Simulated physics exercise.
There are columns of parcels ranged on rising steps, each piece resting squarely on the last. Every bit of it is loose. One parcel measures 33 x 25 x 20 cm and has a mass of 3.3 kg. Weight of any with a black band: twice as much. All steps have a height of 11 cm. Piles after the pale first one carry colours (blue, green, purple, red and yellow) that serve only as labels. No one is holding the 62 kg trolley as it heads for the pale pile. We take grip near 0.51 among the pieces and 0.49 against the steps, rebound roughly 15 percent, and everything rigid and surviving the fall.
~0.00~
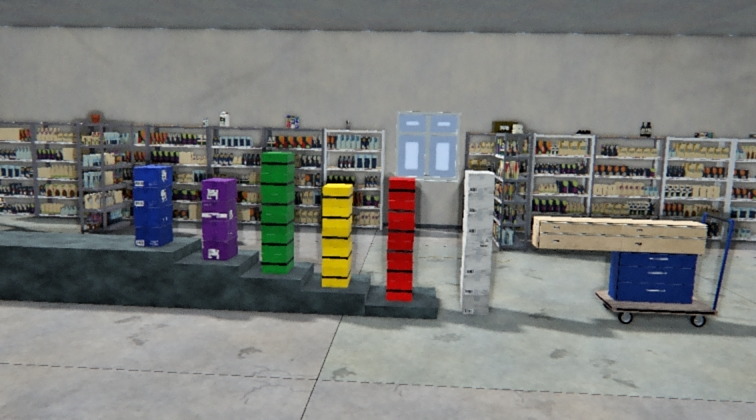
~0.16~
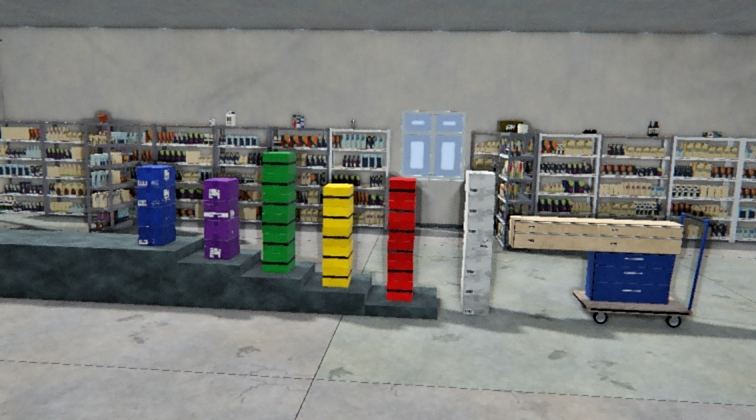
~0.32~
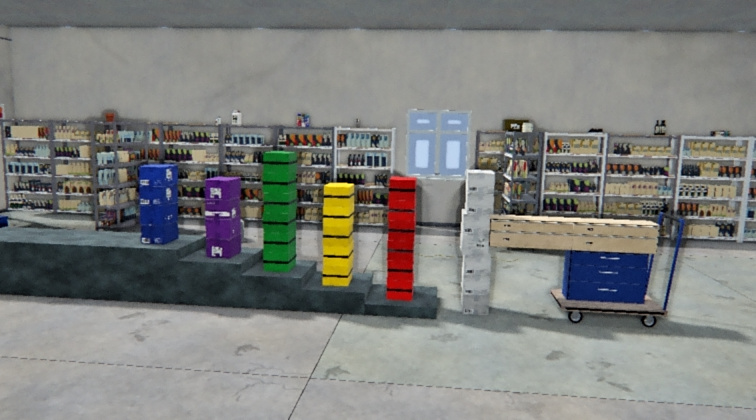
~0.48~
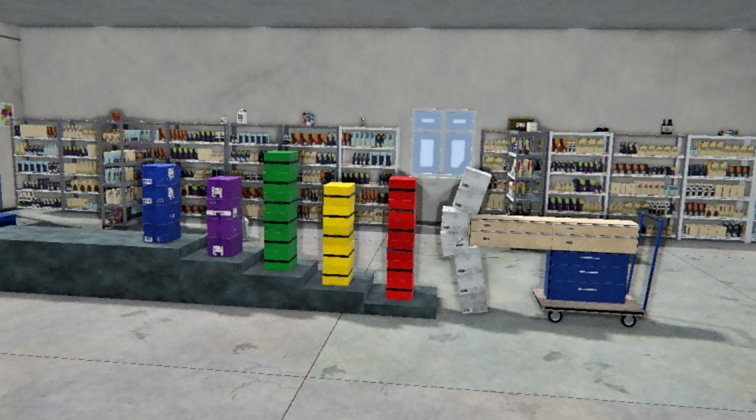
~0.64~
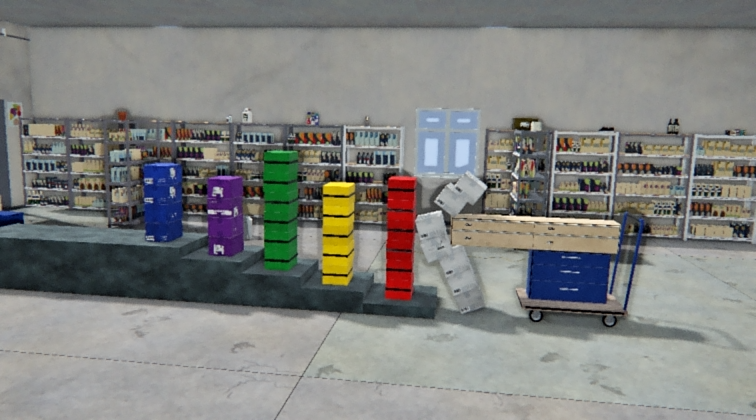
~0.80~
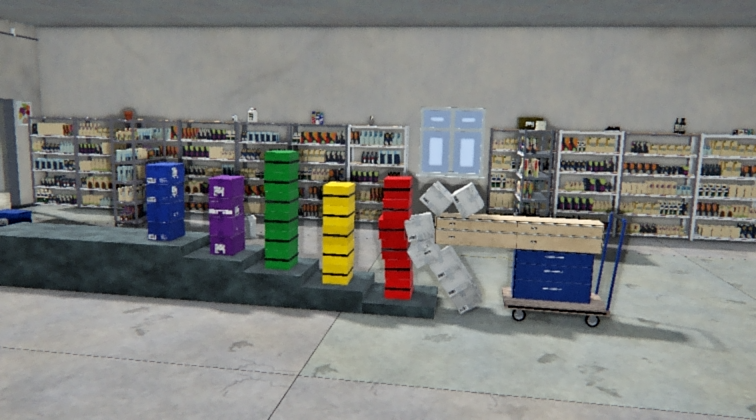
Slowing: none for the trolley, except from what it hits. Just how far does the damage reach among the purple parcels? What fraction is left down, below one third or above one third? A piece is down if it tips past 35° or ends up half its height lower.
Left down: Above one third.
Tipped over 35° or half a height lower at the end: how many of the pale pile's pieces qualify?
Count: 7 pale pieces.
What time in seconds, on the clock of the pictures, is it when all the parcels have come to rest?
4.0 s or so.
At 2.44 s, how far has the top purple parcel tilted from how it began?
It sits at about 30 degrees.
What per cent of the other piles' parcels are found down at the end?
Near 85 per cent.
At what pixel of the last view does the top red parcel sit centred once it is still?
Its centre finishes around pixel (299, 217) in the last picture.
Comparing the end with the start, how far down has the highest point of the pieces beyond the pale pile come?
Something like 35 cm, give or take.
After 1.42 s, 7 of the pale pile down; none of the 4 purple parcels down (0 of 25 in all colours); top purple parcel unmoved; top red parcel leaning 22°, 8 cm lower.
After 2.44 s, 7 of the pale pile down; none of the 4 purple parcels down (14 of 25 in all colours); top purple parcel leaning 28°; top green parcel leaning 40°, 19 cm lower.
At rest (4.0 s), 7 of the pale pile down; 4 of the 4 purple parcels down (21 of 25 in all colours); top purple parcel leaning 26°, 29 cm lower; top green parcel leaning 55°, 44 cm lower. That is 100 per cent. As the last picture would show them, middles, top purple parcel near (140, 210), top green parcel near (189, 199).
